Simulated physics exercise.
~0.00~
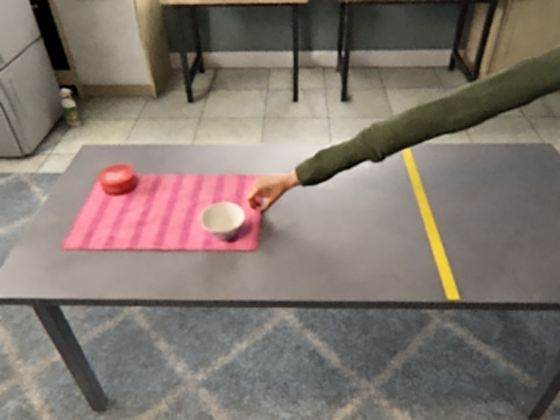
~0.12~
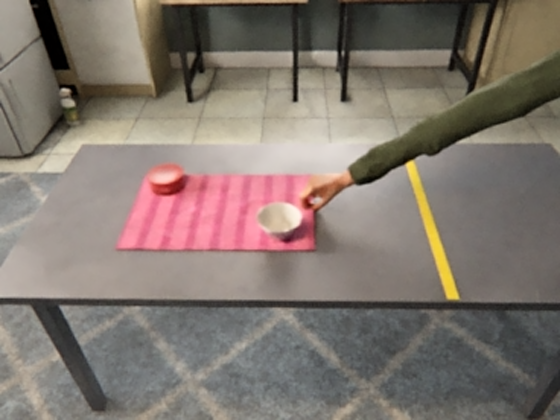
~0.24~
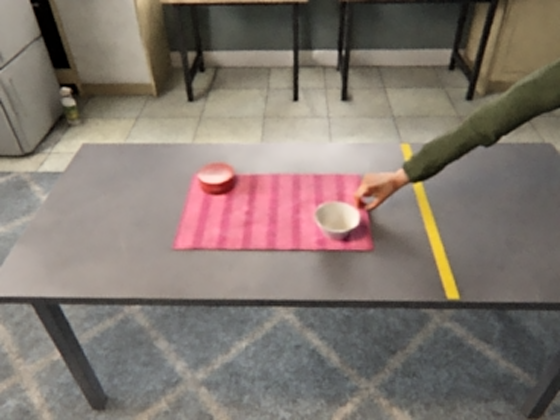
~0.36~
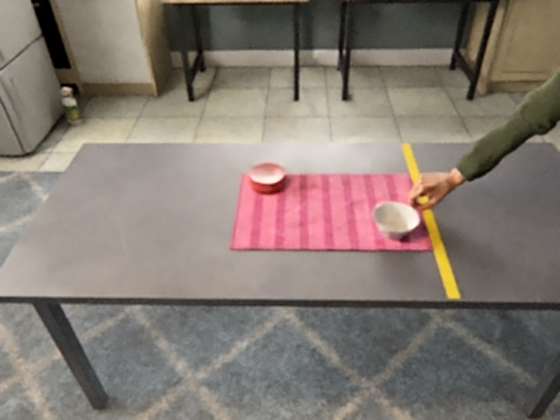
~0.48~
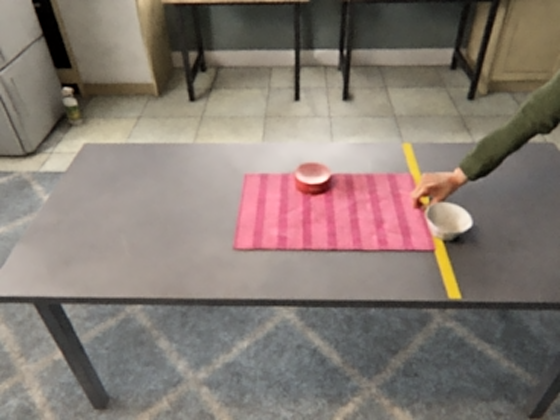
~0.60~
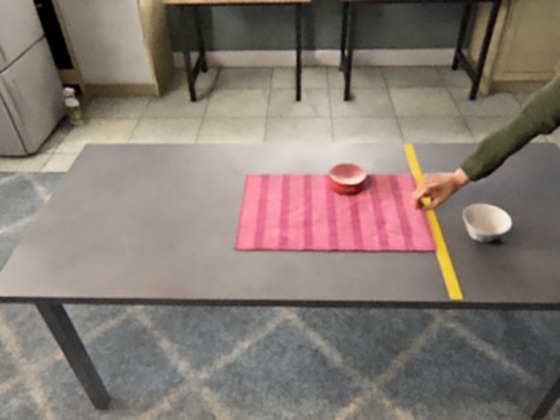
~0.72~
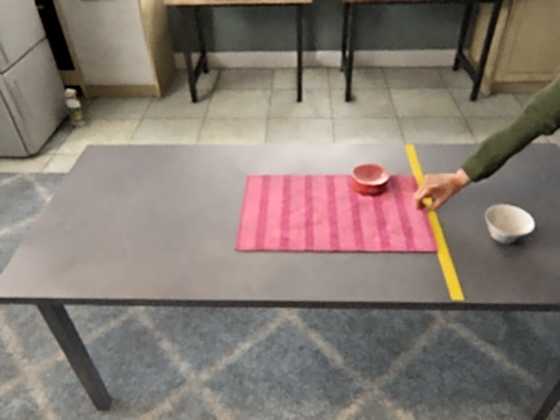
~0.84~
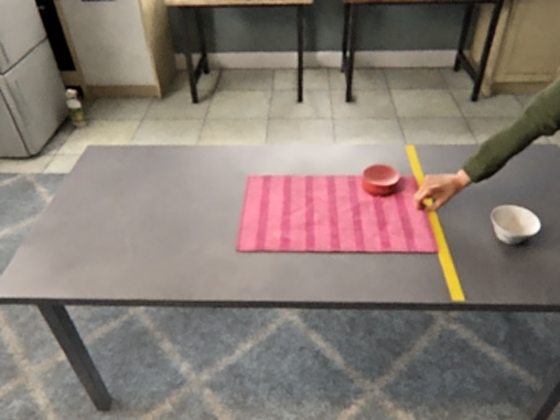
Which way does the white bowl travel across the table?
The white bowl travels to the right, riding along with the pink cloth at first and then sliding on past its edge.
On a grey table, a hand pulling a pink cloth right to yellow tape, white bowl sliding off, red tub staying on.
